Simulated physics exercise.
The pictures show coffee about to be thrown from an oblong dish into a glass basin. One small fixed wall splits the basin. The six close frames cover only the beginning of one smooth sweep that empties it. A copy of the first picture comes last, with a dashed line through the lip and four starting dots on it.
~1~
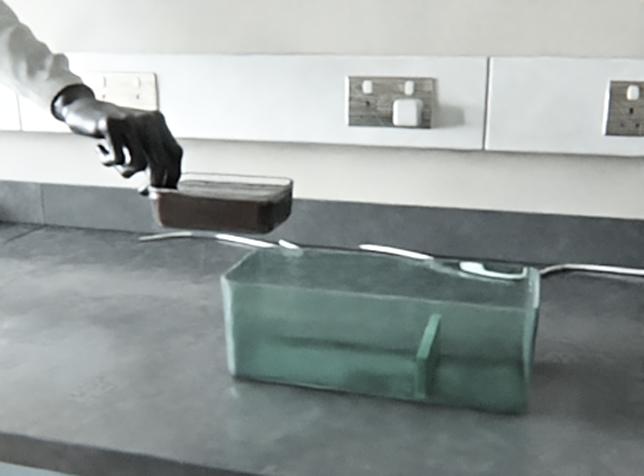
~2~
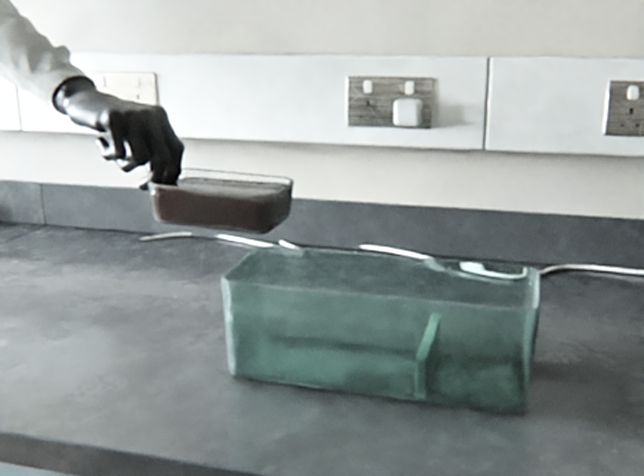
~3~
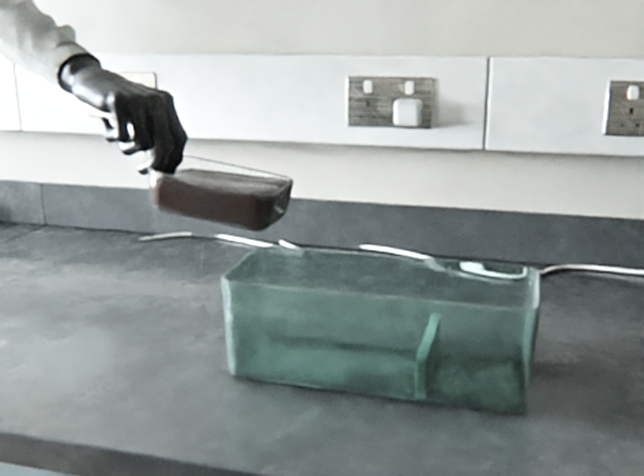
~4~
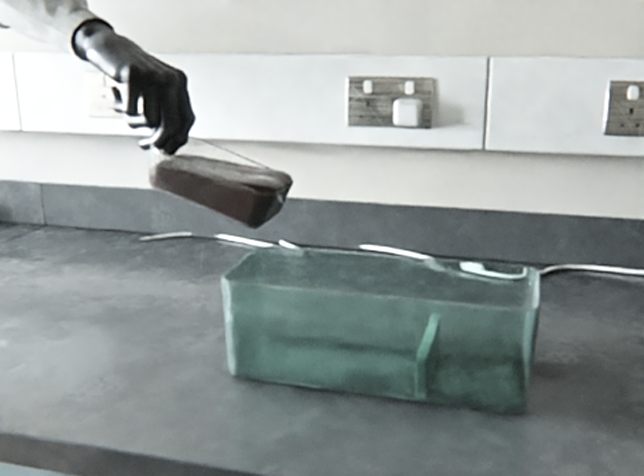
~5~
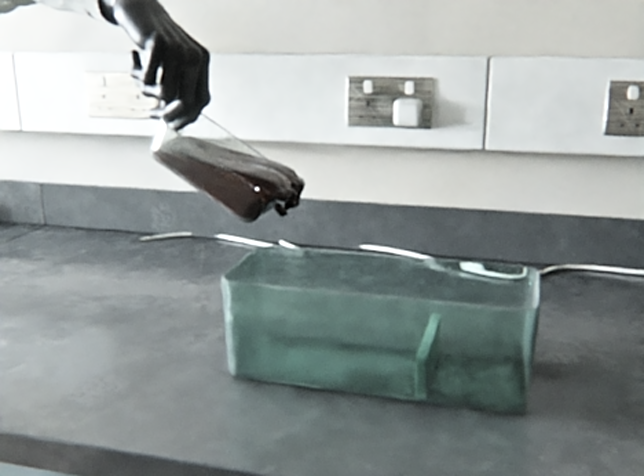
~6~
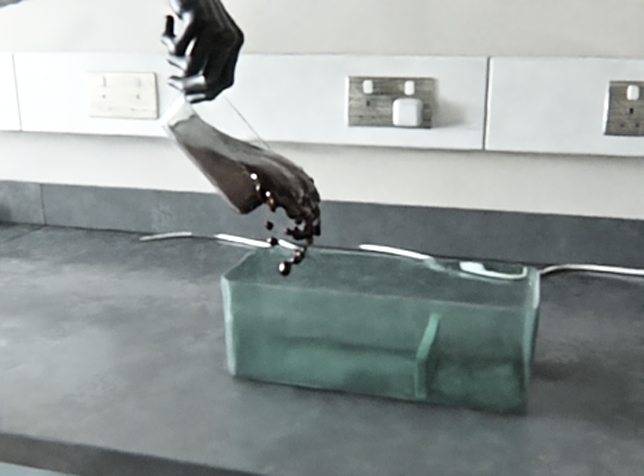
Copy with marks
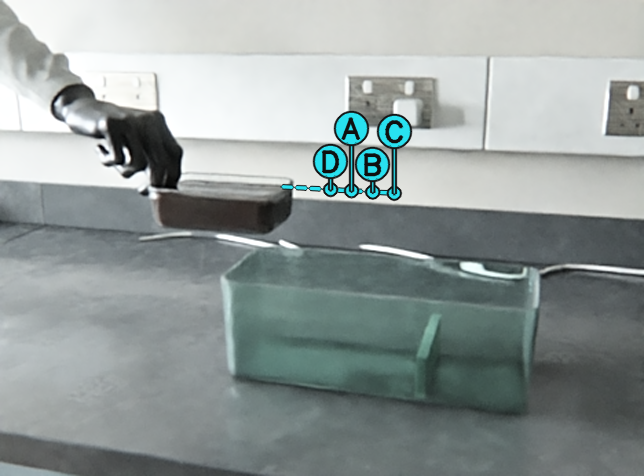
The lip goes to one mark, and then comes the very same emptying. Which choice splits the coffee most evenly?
D.
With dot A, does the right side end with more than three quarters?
No.
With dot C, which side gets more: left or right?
The right one.
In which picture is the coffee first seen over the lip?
In picture 4.
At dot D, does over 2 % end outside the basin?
Yes, it does.
In cyan, A at (351, 190); B at (372, 192); C at (394, 193); D at (330, 189).
For dot A, about 26 % ends left of the wall and 68 % right of it; 5 % is lost outside.
For dot B, about 19 % ends left of the wall and 74 % right of it; 7 % is lost outside.
For dot C, about 18 % ends left of the wall and 77 % right of it; 5 % is lost outside.
For dot D, about 45 % ends left of the wall and 50 % right of it; 6 % is lost outside.
